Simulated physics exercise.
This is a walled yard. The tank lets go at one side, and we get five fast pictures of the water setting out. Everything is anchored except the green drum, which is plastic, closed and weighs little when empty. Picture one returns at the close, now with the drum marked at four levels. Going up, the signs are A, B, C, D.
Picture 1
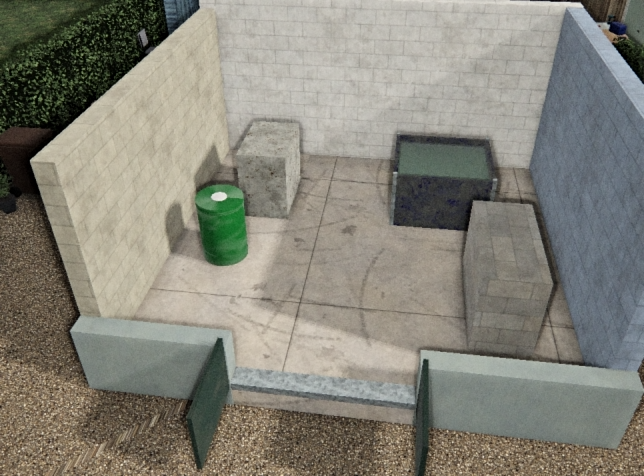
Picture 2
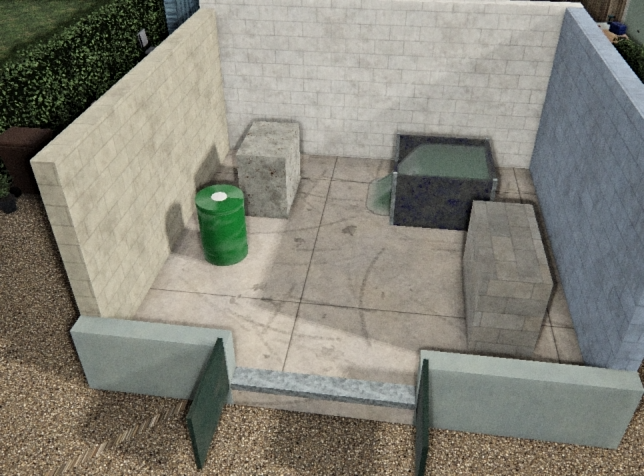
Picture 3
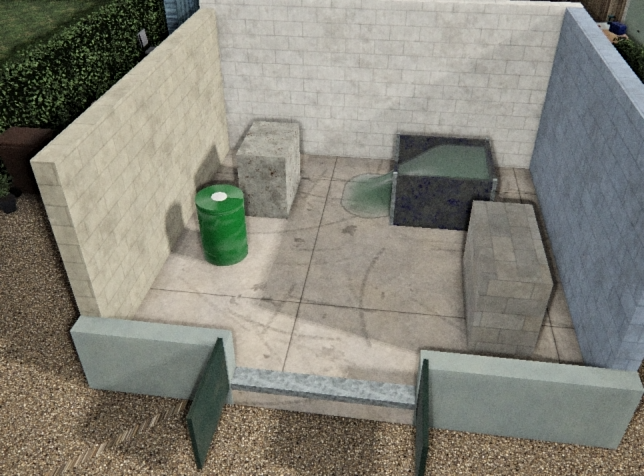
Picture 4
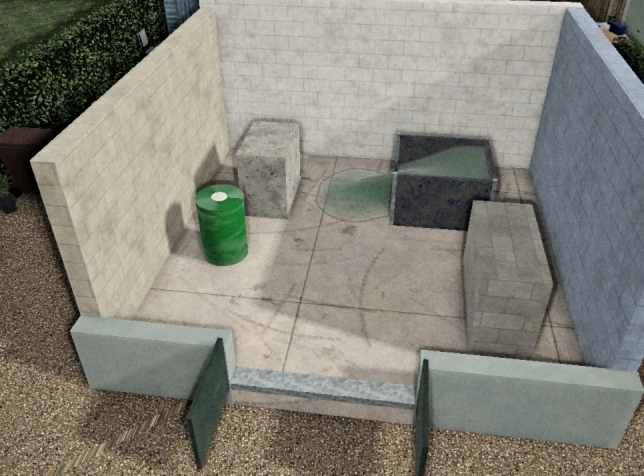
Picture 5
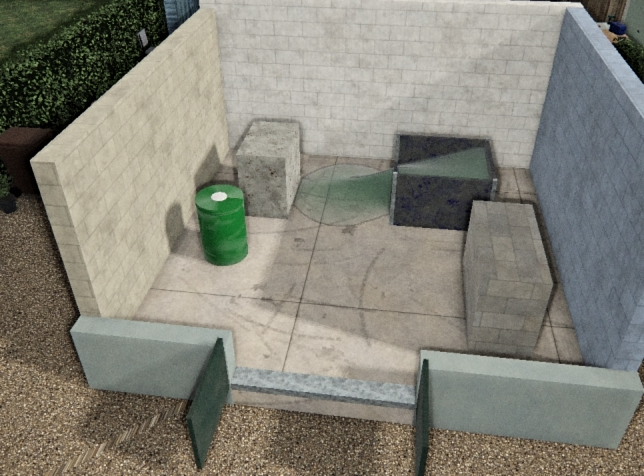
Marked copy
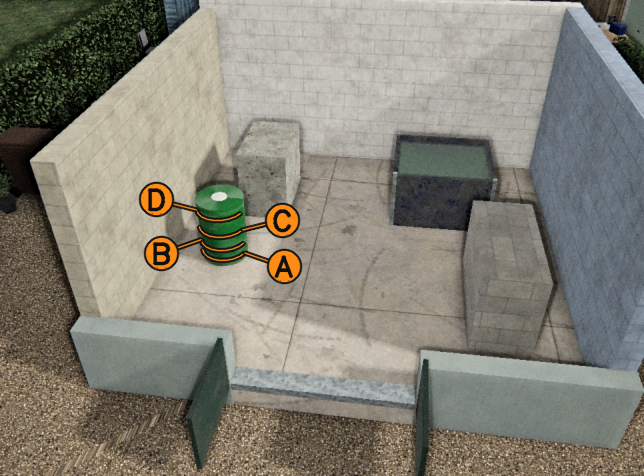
A walled yard with a pale concrete floor is seen from above its open gate, with gravel outside and a hedge at the left. A green drum stands at the left near a grey block, with a dark tank at the back right and another grey block before it. Greenish liquid spreads leftward from the tank across the floor as its level drops, while the camera stays still.
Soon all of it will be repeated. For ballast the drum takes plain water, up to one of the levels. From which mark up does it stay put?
Take B.
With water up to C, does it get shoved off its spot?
No.
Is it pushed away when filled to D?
No.
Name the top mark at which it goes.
Here it is mark A.
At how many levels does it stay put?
Three.
On the marked copy, A at (219, 260); B at (218, 250); C at (216, 237); D at (214, 220); from the bottom up A, B, C, D.
If A is chosen, it is pushed about its own width away.
If B is chosen, it does not move.
If C is chosen, it does not move.
If D is chosen, it does not move.
